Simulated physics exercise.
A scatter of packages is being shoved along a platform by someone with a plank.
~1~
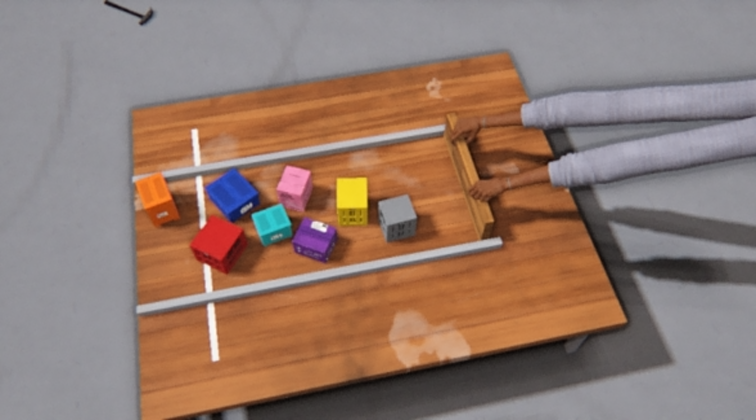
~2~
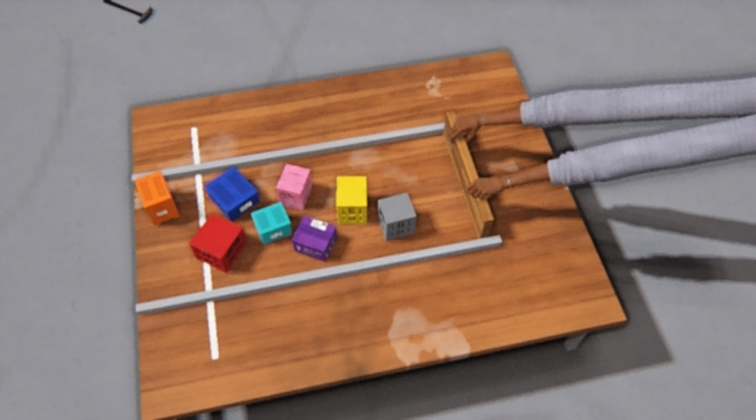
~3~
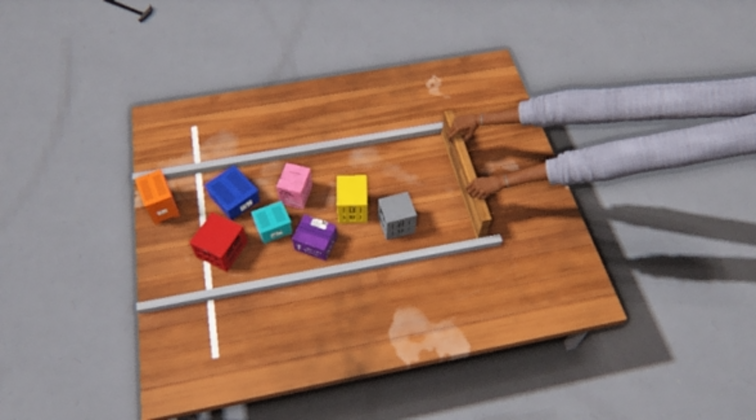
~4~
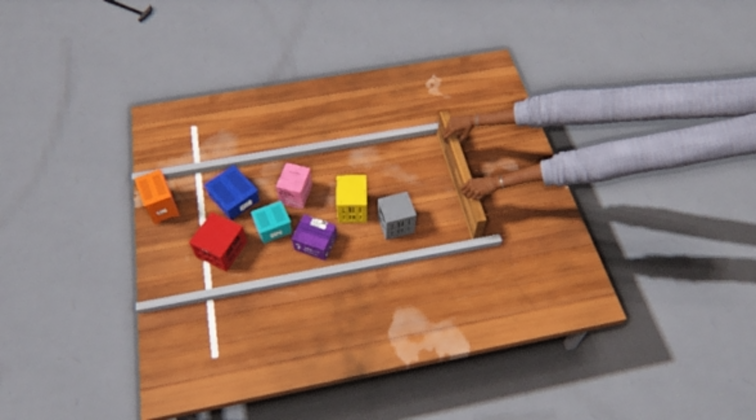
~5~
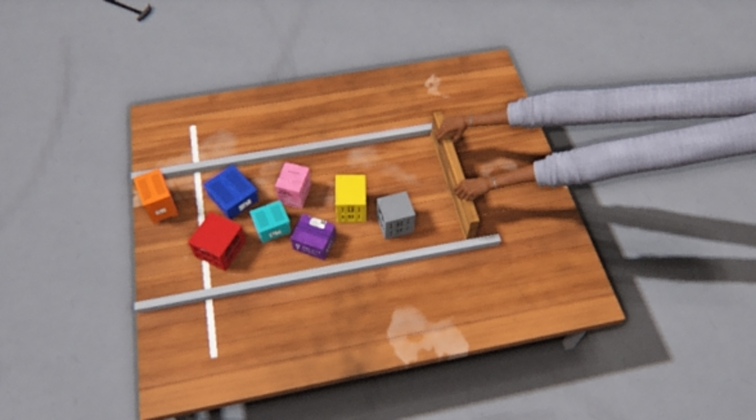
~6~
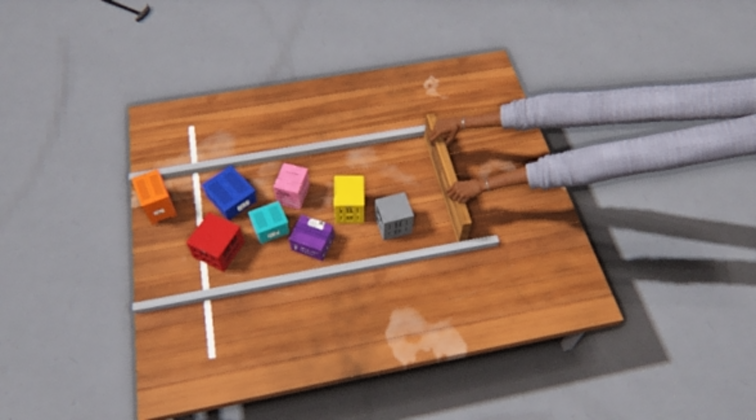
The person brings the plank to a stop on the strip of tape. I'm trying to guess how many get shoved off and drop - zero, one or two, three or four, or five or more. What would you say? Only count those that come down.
I would say one or two.
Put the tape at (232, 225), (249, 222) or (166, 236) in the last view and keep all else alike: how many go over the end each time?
Down on the ground: 0, 0 and 5.
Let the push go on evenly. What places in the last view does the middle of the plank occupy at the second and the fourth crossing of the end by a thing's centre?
First: Around (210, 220). Next: Around (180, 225).
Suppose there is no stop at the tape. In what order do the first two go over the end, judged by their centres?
Orange tote, then red crate.
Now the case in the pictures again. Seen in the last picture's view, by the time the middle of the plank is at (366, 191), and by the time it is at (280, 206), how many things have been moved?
So 2, and at the other place 7.
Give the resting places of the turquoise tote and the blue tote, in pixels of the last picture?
You'll find the turquoise tote at roughly (144, 234) and the blue tote at roughly (147, 200).
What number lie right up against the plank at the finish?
3.
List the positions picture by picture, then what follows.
Orange tote (158, 200); red crate (219, 245); blue tote (233, 196); plank (467, 176); tape (204, 233), in the first frame.
Red crate (219, 243); pink box (295, 187), in the second frame.
Blue tote (233, 193); plank (464, 174), in the third frame.
Orange tote (157, 197); purple parcel (315, 238), in the fourth frame.
Red crate (218, 241); yellow crate (351, 199), in the fifth frame.
Orange tote (155, 197); red crate (216, 242); blue tote (230, 193); plank (446, 177); tape (201, 230), in the sixth frame.
A little later, none off yet; orange tote at rest near (155, 197); red crate at rest near (216, 242); blue tote at rest near (230, 193).
Next, none off yet; orange tote at rest near (155, 197); red crate shifted a little near (202, 246); blue tote shifted a little near (223, 191).
When it is over, the number that fall off is one or two; down, red crate and orange tote.
